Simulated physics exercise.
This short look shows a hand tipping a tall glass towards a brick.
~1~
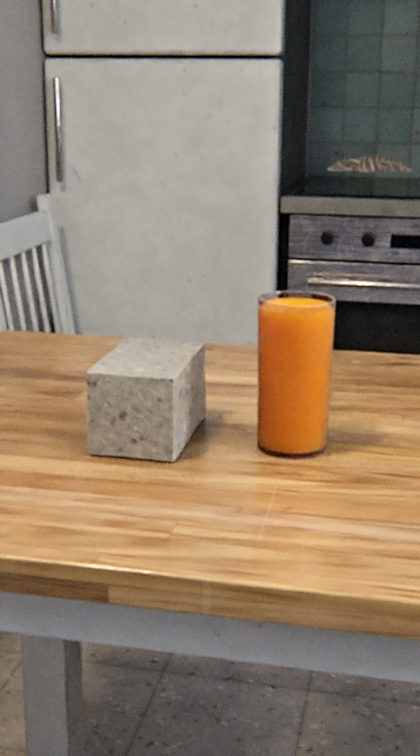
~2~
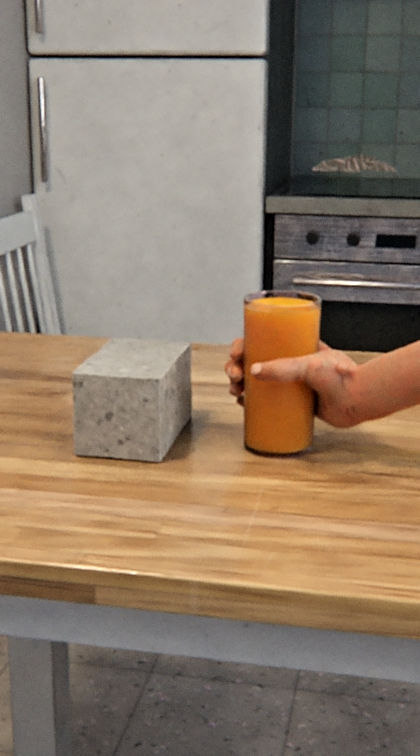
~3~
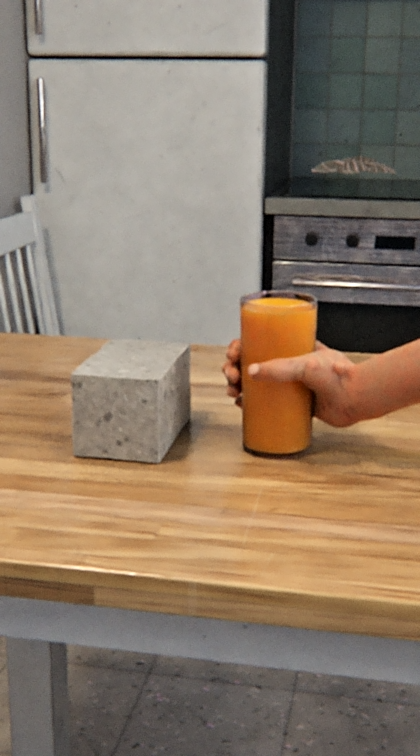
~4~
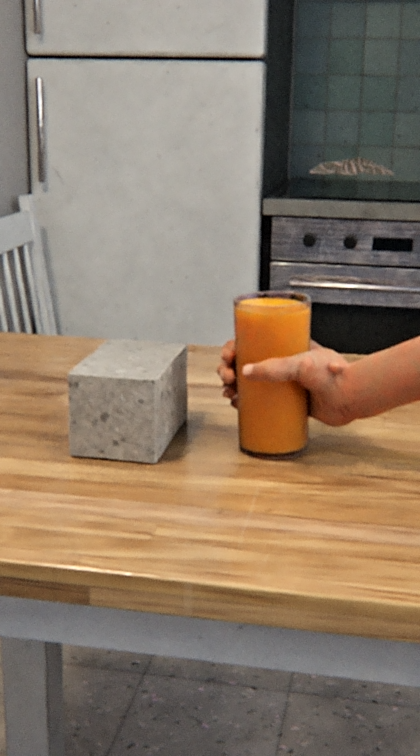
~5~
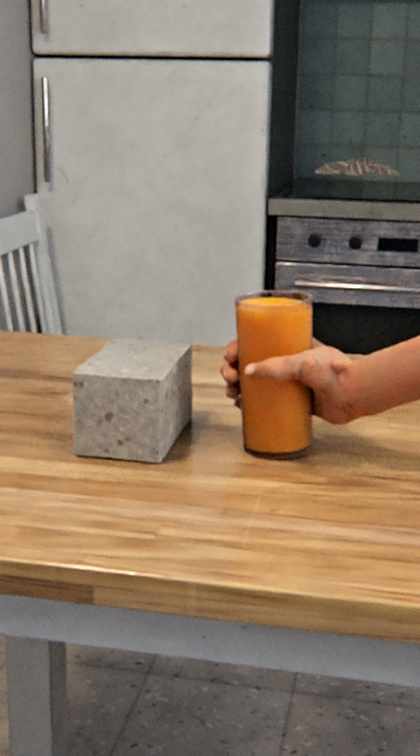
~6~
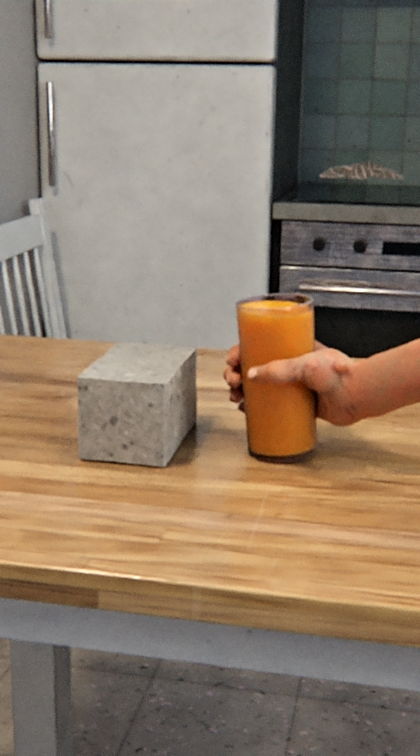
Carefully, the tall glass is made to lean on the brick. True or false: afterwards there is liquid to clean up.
True.
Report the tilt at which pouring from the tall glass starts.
Somewhere near 15° from upright.
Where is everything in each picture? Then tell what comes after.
It stands upright; tall glass (294, 371) nearly full, in the first picture.
A hand takes hold; tall glass nearly full, surface at (282, 306); brick (136, 396), in the second picture.
The top moves towards the brick; tall glass (277, 371) nearly full, in the third picture.
On the way over; tall glass nearly full, surface at (272, 307); brick (132, 397), in the fourth picture.
It is leaning; tall glass (275, 371) nearly full, in the fifth picture.
Tipping on its foot; tall glass nearly full, surface at (275, 310); brick (141, 401), in the sixth picture.
Soon after, the tall glass leans by about 20°; some has gone over its rim; nearly all of the orange juice is inside.
Later, the tall glass leans by about 30°; some has gone over its rim; nearly all of the orange juice is inside.
In the end, the tall glass leans by about 35°, against the brick; some has gone over its rim; nearly all of the orange juice is inside.
